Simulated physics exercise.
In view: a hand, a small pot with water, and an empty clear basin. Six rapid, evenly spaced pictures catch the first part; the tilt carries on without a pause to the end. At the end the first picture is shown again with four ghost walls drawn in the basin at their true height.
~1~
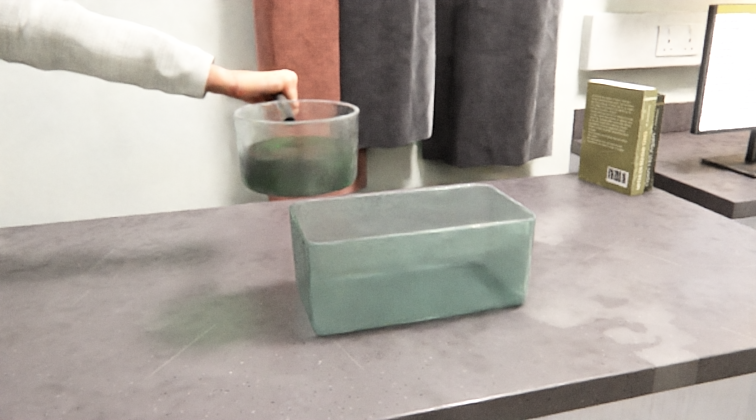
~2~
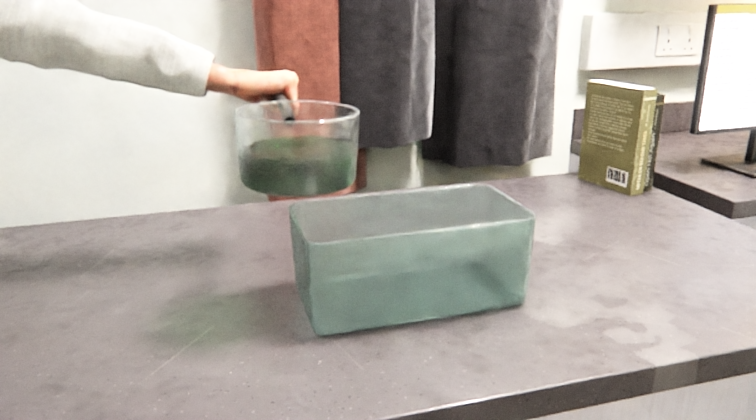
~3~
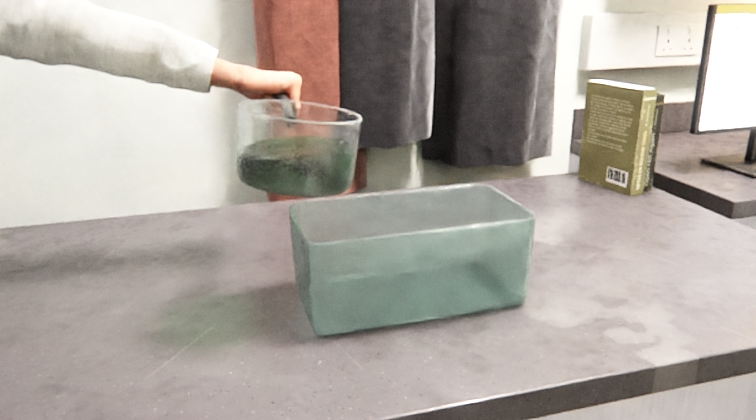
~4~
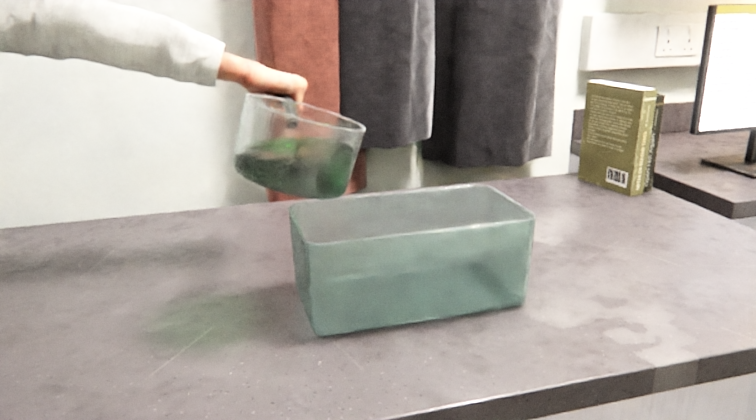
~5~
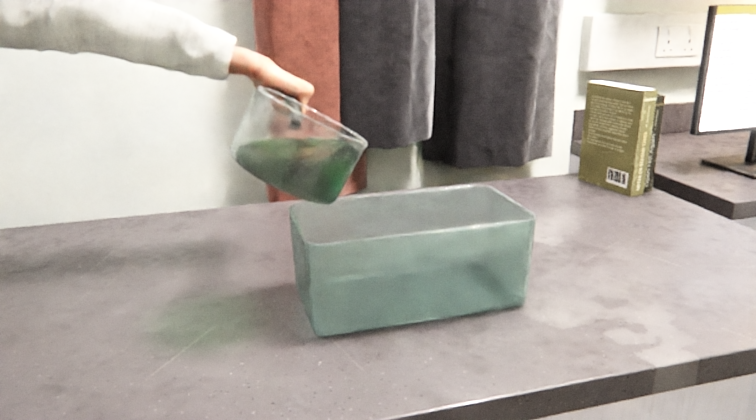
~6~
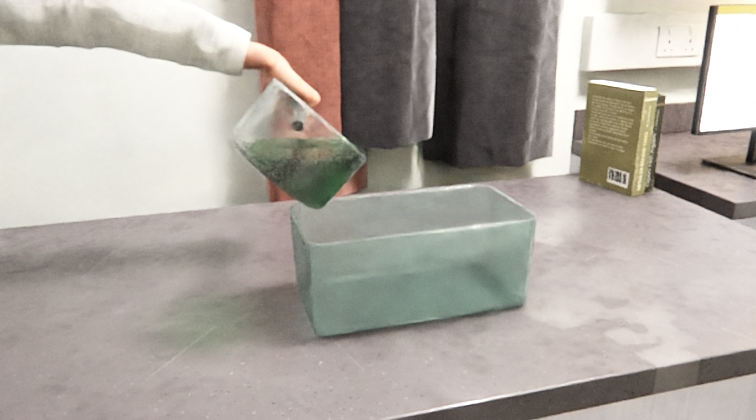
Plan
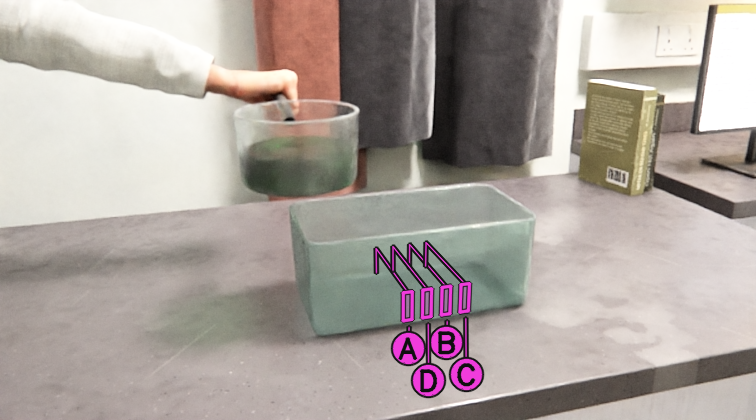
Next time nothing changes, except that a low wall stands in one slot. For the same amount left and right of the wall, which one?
The best position is A.
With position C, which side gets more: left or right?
The left side.
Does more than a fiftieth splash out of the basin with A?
No, it does not.
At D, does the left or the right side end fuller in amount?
The left one.
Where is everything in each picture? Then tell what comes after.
In the first frame, upright, lip at (354, 107); basin from (311, 333) to (525, 300); nothing has left yet.
In the second frame, tipped about 2°, lip at (354, 109); nothing has left yet.
In the third frame, tipped about 8°, lip at (358, 115); nothing has left yet.
In the fourth frame, tipped about 17°, lip at (361, 125); nothing has left yet.
In the fifth frame, tipped about 30°, lip at (364, 139); nothing has left yet.
In the sixth frame, tipped about 43°, lip at (363, 154); water is over the lip, down to (363, 154).
On the marked copy, A at (409, 327); B at (447, 321); C at (465, 318); D at (428, 324).
With A, about 53 % ends left of the wall and 47 % right of it.
With B, about 96 % ends left of the wall and 4 % right of it.
With C, about 96 % ends left of the wall and 4 % right of it.
With D, about 87 % ends left of the wall and 12 % right of it.
